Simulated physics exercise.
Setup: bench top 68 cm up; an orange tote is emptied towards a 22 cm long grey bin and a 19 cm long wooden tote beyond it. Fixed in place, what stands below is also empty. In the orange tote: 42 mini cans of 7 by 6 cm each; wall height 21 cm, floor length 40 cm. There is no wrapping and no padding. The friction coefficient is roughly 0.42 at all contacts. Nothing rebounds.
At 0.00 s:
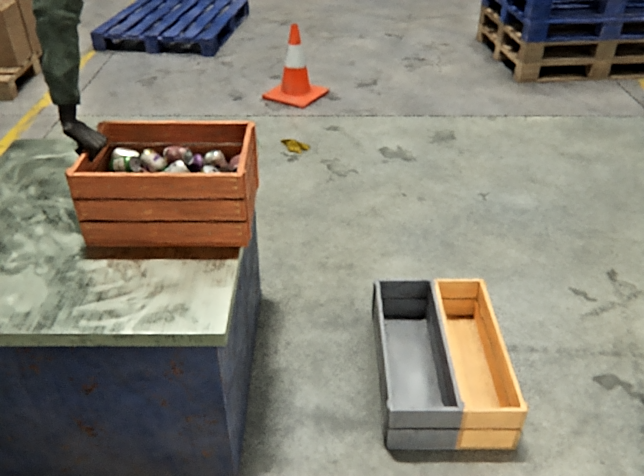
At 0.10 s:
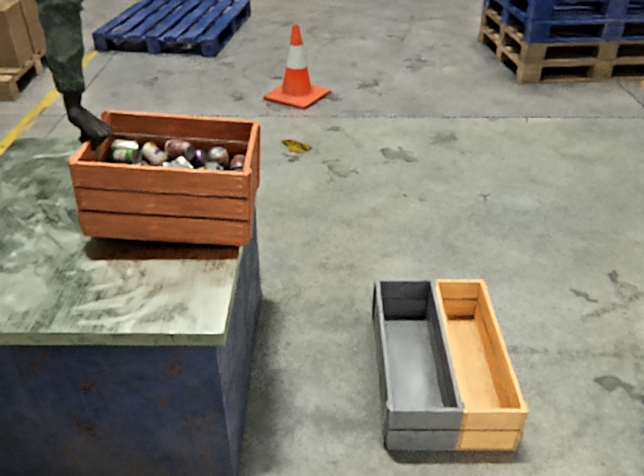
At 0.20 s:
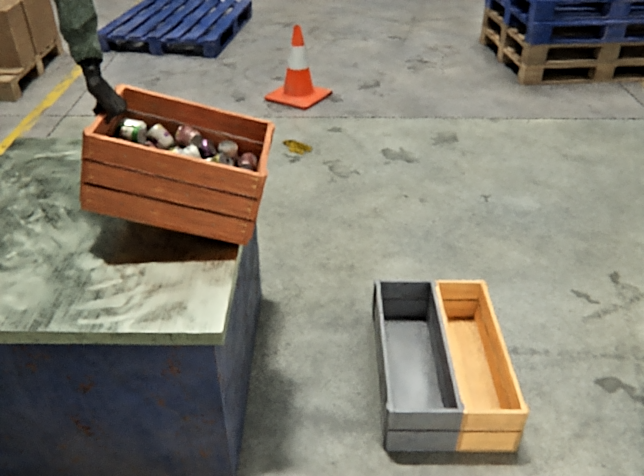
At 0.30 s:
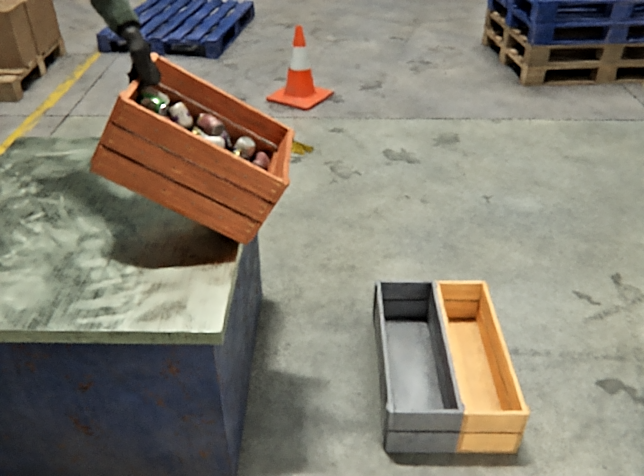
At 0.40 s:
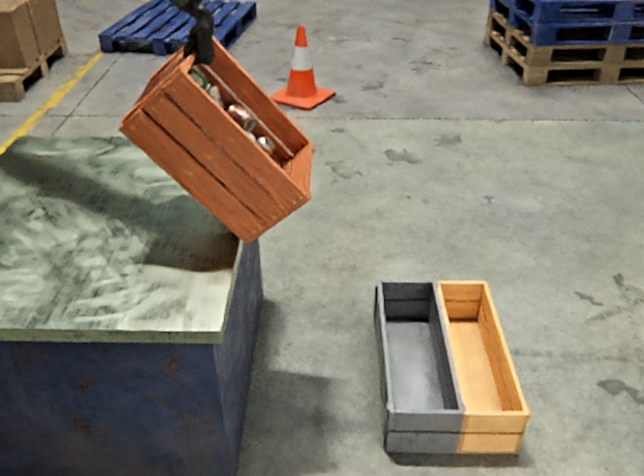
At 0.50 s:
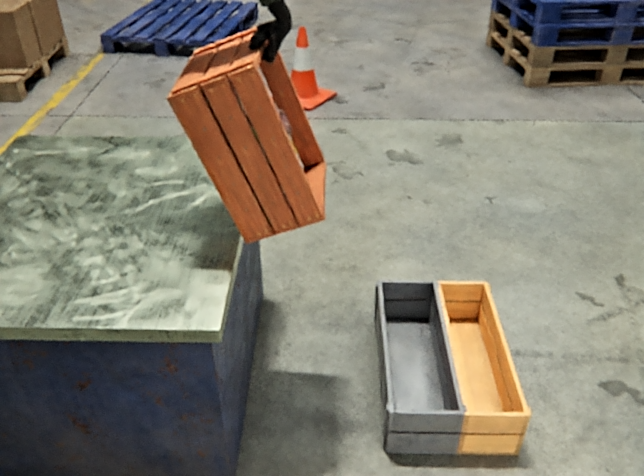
A dark-gloved hand in a green sleeve grips the left end of an orange slatted tote of mini cans on a worn bench, seen from above in a concrete-floored warehouse. A grey bin and a wooden tote sit side by side on the floor at right, with a traffic cone and pallets behind. The hand raises that end, tilting the tote steeply rightward on the bench's edge, cans still inside.
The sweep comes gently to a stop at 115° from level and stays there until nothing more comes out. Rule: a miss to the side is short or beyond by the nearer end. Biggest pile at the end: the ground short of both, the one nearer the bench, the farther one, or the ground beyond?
Biggest pile: Nearer.
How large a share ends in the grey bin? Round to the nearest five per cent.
Roughly 65 percent.
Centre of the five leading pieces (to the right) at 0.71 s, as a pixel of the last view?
Their mean place is near (359, 185).
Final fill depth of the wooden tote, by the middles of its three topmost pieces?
Near 3 centimetres, I'd say.
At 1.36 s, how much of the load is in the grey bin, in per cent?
Some 60 per cent by then.
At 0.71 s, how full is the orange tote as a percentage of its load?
Some 90 per cent, more or less.
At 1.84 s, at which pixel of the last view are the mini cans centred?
About (411, 369).
After 0.71 s, tilt 104°; 38 still in the orange tote and 4 in the air.
After 0.98 s, tilt 115°; 8 still in the orange tote, 7 in the grey bin, 2 in the wooden tote and 25 in the air.
After 1.36 s, tilt 115°; 1 still in the orange tote, 26 in the grey bin, 4 in the wooden tote, 6 on the ground short of the grey bin, 1 on the ground beyond the wooden tote and 4 in the air.
Final count (at 1.84 s), 28 in the grey bin, 4 in the wooden tote, 9 on the ground short of the grey bin and 1 on the ground beyond the wooden tote.
